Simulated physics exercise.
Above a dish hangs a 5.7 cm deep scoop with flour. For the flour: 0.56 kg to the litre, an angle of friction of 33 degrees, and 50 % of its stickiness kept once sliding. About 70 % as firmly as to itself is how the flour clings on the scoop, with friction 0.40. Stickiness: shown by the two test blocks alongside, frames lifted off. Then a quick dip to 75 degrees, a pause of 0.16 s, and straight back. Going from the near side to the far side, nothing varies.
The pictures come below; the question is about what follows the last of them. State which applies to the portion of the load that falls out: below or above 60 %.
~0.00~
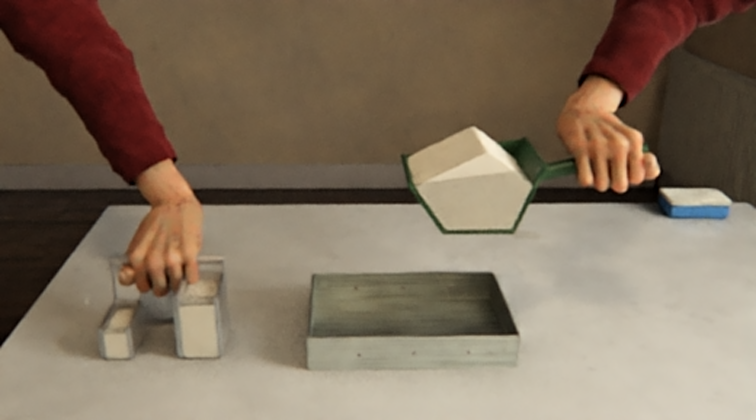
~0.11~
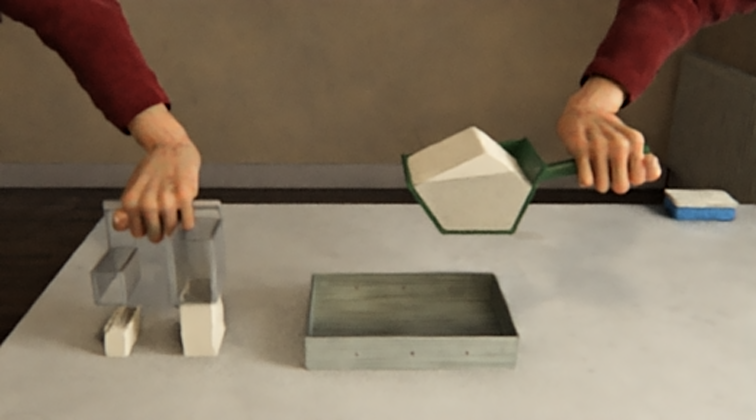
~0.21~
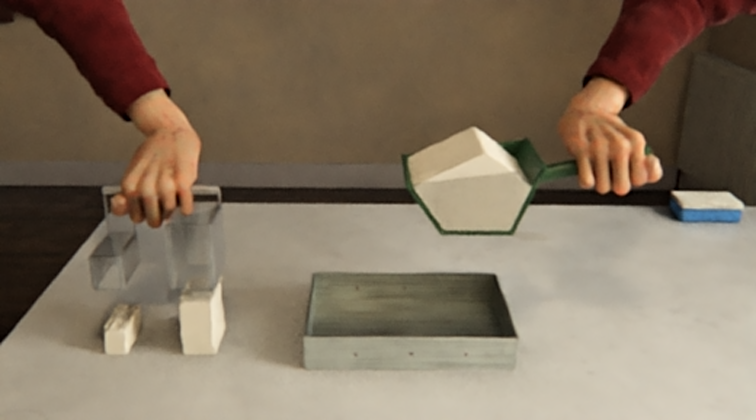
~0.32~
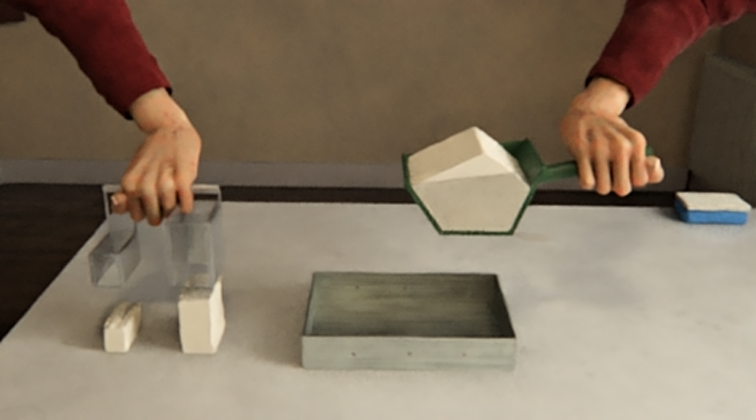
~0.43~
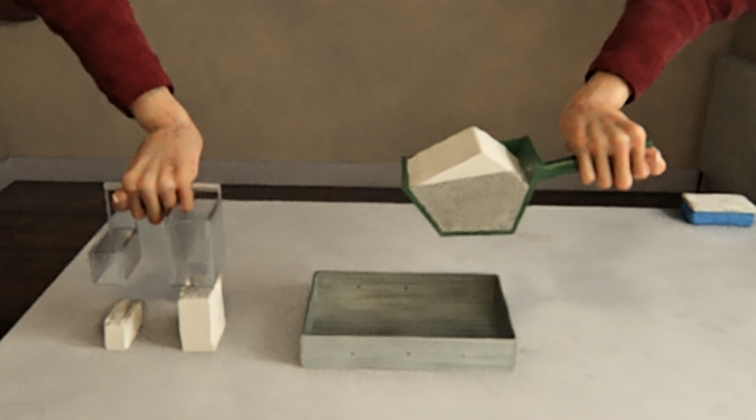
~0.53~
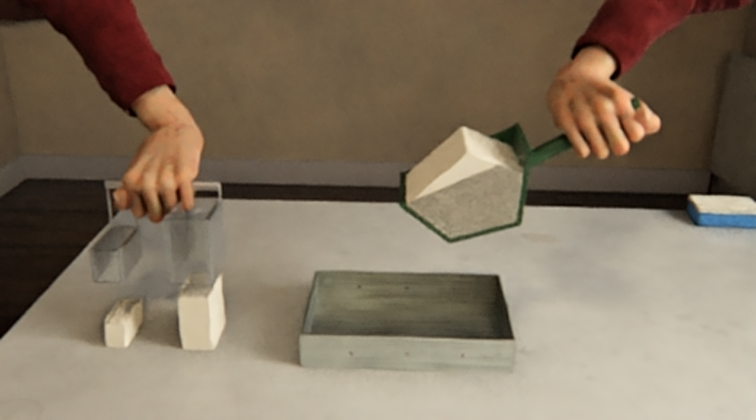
That value is below.
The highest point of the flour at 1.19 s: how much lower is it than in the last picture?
I'd put it at close to 3.0 cm.
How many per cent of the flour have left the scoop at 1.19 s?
Around 50 %.
After 0.83 s, the scoop is at 68 degrees and 0 % has left it.
After 1.19 s, the scoop is at 70 degrees and 49 % has left it.
After 1.54 s, the scoop is at 12 degrees and 52 % has left it.
After 1.89 s, the scoop is at 0 degrees and 52 % has left it.
After 1.99 s, the scoop is at 0 degrees and 52 % has left it.
